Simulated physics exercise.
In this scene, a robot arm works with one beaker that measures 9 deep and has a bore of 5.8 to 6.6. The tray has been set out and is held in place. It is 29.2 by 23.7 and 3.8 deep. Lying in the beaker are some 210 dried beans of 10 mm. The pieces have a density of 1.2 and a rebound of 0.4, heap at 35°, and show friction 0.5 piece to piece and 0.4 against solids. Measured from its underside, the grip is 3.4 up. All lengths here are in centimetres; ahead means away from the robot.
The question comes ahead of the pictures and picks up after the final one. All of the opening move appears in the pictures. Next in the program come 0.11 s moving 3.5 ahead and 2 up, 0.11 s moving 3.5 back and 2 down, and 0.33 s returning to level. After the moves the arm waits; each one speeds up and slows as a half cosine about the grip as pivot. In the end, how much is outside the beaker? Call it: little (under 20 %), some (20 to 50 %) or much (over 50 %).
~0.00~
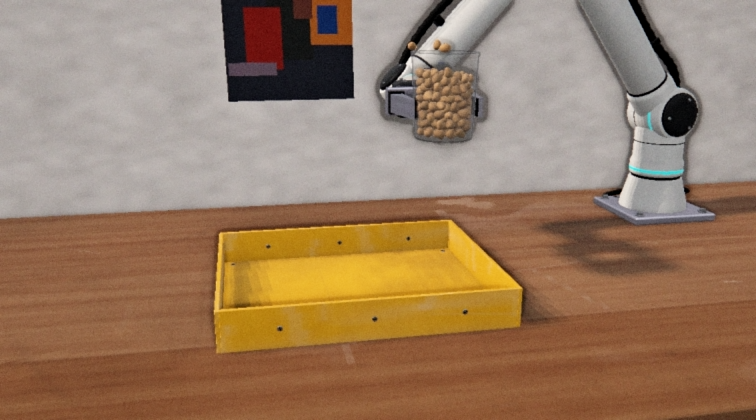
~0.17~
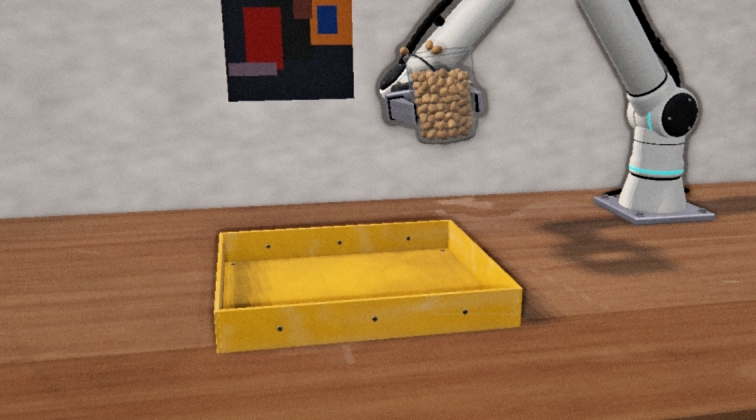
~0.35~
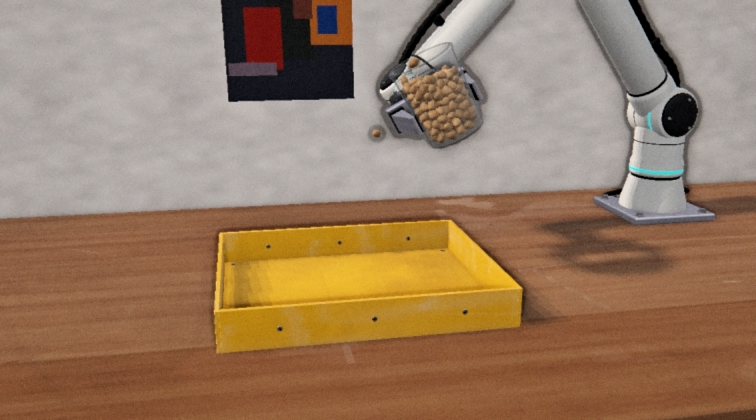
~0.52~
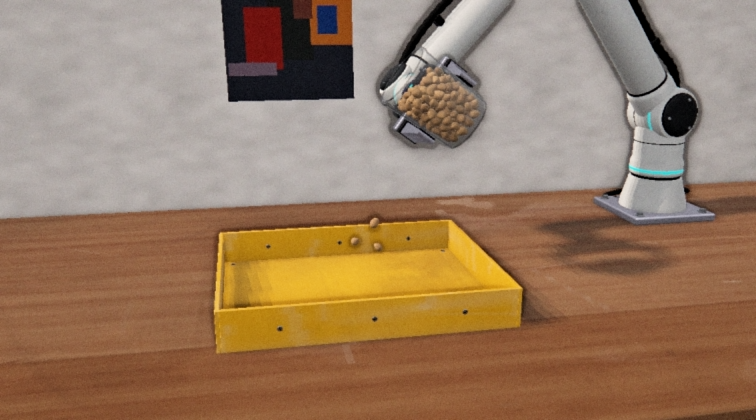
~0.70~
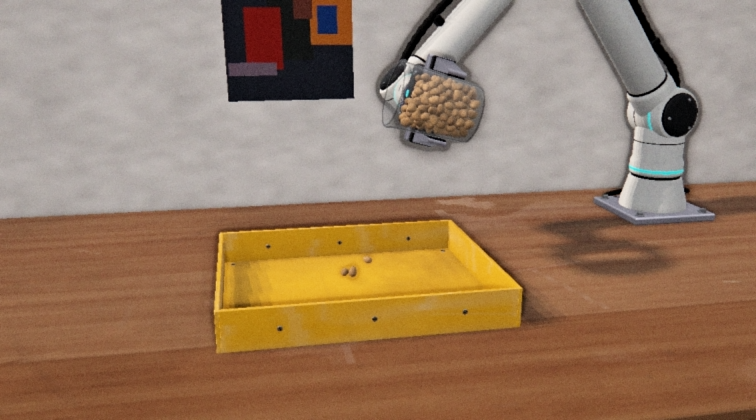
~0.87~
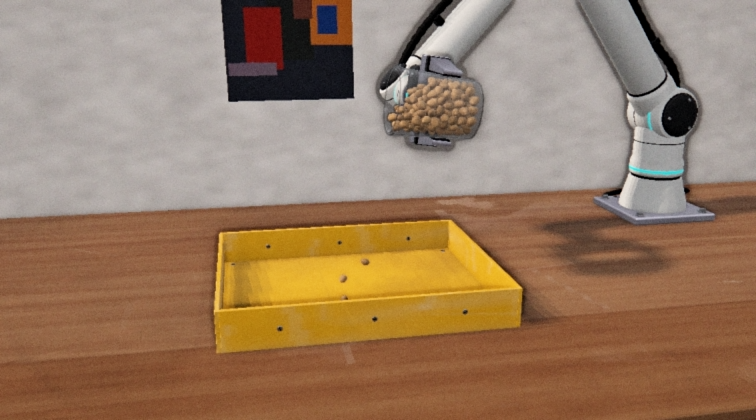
Much - over 50 %.
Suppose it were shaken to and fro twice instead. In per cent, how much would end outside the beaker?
Roughly 80 in a hundred.
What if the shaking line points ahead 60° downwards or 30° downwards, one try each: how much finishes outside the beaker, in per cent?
Near 10 and 25 percent respectively.
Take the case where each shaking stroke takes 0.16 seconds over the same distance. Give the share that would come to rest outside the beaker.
About 25 per cent in that case.
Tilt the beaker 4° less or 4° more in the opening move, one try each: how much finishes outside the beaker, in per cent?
It would be around 55 and 75 per cent.
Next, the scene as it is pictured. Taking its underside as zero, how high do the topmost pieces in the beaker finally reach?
The top sits some 3.5 cm up.
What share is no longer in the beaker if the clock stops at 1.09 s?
Roughly 40 per cent by then.
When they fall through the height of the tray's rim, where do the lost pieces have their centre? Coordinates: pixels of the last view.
Around (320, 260).
After 1.09 s, tilted 82° forward, highest piece 22 above the table; 123 in the beaker, 3 in the tray, 80 in flight or on a rim.
After 1.31 s, tilted 21° forward, highest piece 25 above the table; 134 in the tray, 68 in the beaker, 4 in flight or on a rim.
After 1.62 s, level, highest piece 21 above the table; 138 in the tray, 68 in the beaker.
After 2.67 s, level, highest piece 21 above the table; 138 in the tray, 68 in the beaker.
At rest, 138 in the tray, 68 in the beaker. That is 67 % outside the beaker.
